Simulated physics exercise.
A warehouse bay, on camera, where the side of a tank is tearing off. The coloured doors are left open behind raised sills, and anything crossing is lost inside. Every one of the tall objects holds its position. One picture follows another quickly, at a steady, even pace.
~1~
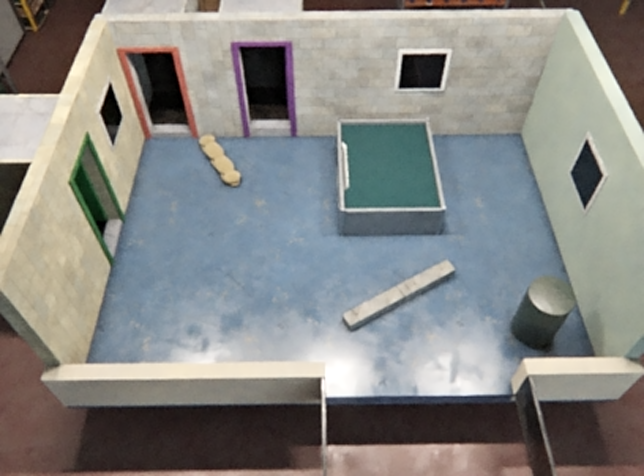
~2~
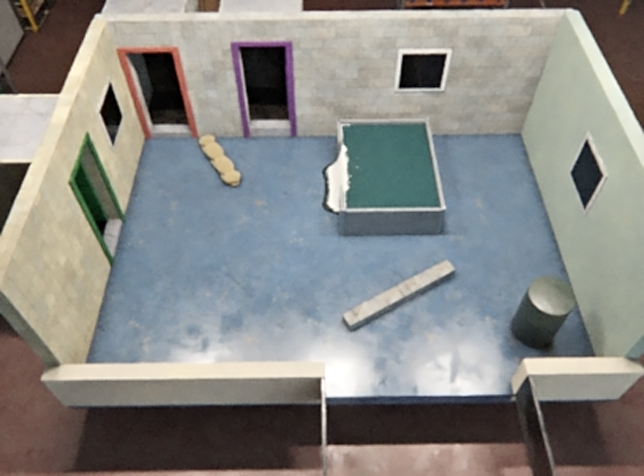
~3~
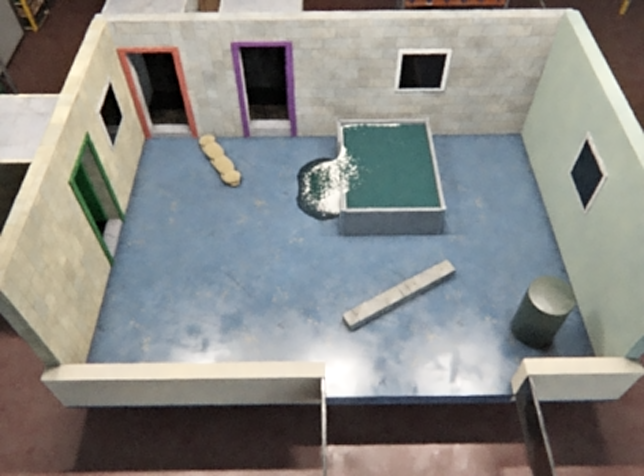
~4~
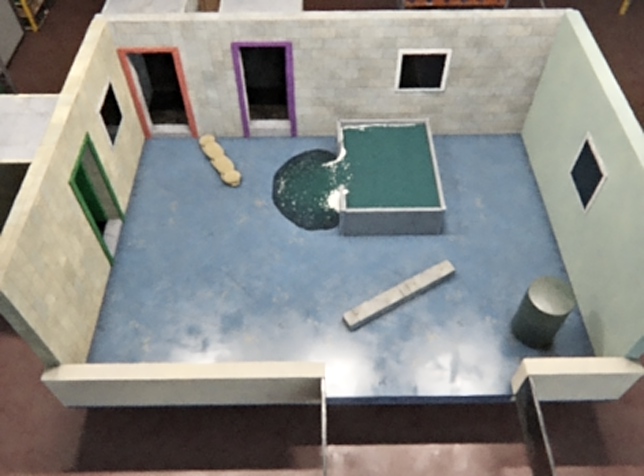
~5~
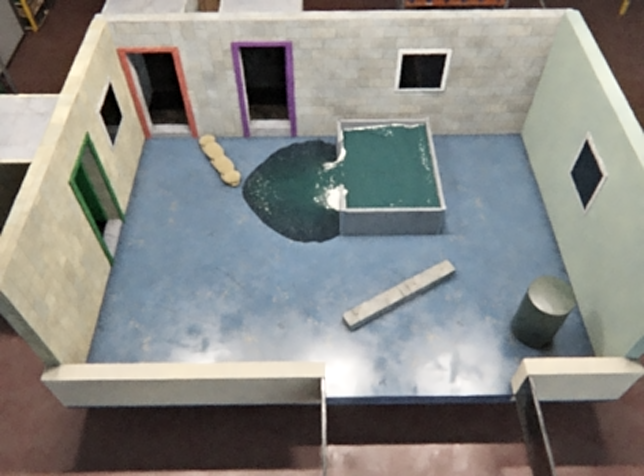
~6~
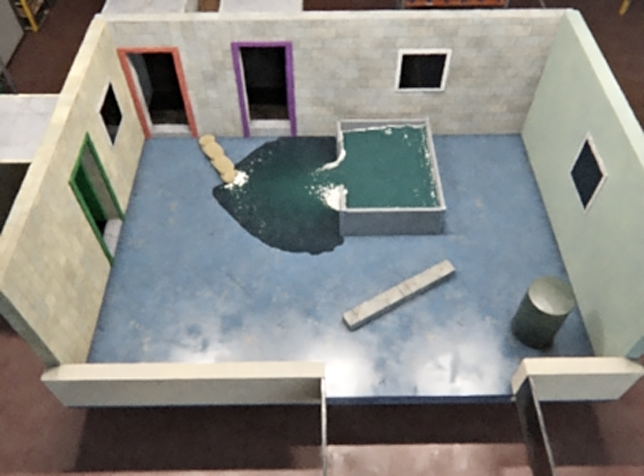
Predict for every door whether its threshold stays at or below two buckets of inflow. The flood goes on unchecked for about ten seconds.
As I see it, the red door sees two pails or less. The purple door sees two pails or less. The green door sees more than two pails.
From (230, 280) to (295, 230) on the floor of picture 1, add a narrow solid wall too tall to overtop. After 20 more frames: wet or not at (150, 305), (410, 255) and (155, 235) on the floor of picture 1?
Taking the points in order - wetted, unwetted, wetted.
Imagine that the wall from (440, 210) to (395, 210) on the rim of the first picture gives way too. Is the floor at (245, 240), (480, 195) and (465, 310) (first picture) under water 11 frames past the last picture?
So that's left bare for the first, left bare for the second and waterlogged for the third.
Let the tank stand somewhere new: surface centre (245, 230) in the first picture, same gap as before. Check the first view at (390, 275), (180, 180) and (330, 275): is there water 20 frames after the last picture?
Bone-dry, soaked, bone-dry.
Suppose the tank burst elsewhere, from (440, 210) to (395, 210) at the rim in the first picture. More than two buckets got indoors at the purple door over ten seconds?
Here the purple door remains short.
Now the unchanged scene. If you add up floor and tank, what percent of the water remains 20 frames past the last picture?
Near 96 in a hundred.
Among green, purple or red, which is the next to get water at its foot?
The purple-painted one.
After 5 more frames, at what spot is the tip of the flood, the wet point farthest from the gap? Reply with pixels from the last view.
Around (123, 225).
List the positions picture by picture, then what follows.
The first frame shows the tank at (387, 165) is whole and still.
In the second frame, the front is at (333, 210), out from the gap at (341, 181).
In the third frame, the front is at (305, 208), out from the gap at (341, 182).
In the fourth frame, water pours out at (341, 182) and has run to (279, 175).
In the fifth frame, water pours out at (341, 182) and has run to (249, 182).
In the sixth frame, the front is at (218, 193), out from the gap at (341, 180).
A moment on, water covers 25 % of the floor; the red door not reached, the purple door wet at the sill, nothing in, the green door not reached.
Next, water covers 40 % of the floor; the red door wet at the sill, nothing in, the purple door wet at the sill, nothing in, the green door over two buckets in.
Then, water covers 40 % of the floor; the red door under two buckets in, the purple door wet at the sill, nothing in, the green door over two buckets in.
Later, water covers 60 % of the floor; the red door under two buckets in, the purple door wet at the sill, nothing in, the green door far over two buckets in.
In the end, water covers 90 % of the floor; the red door under two buckets in, the purple door wet at the sill, nothing in, the green door far over two buckets in.
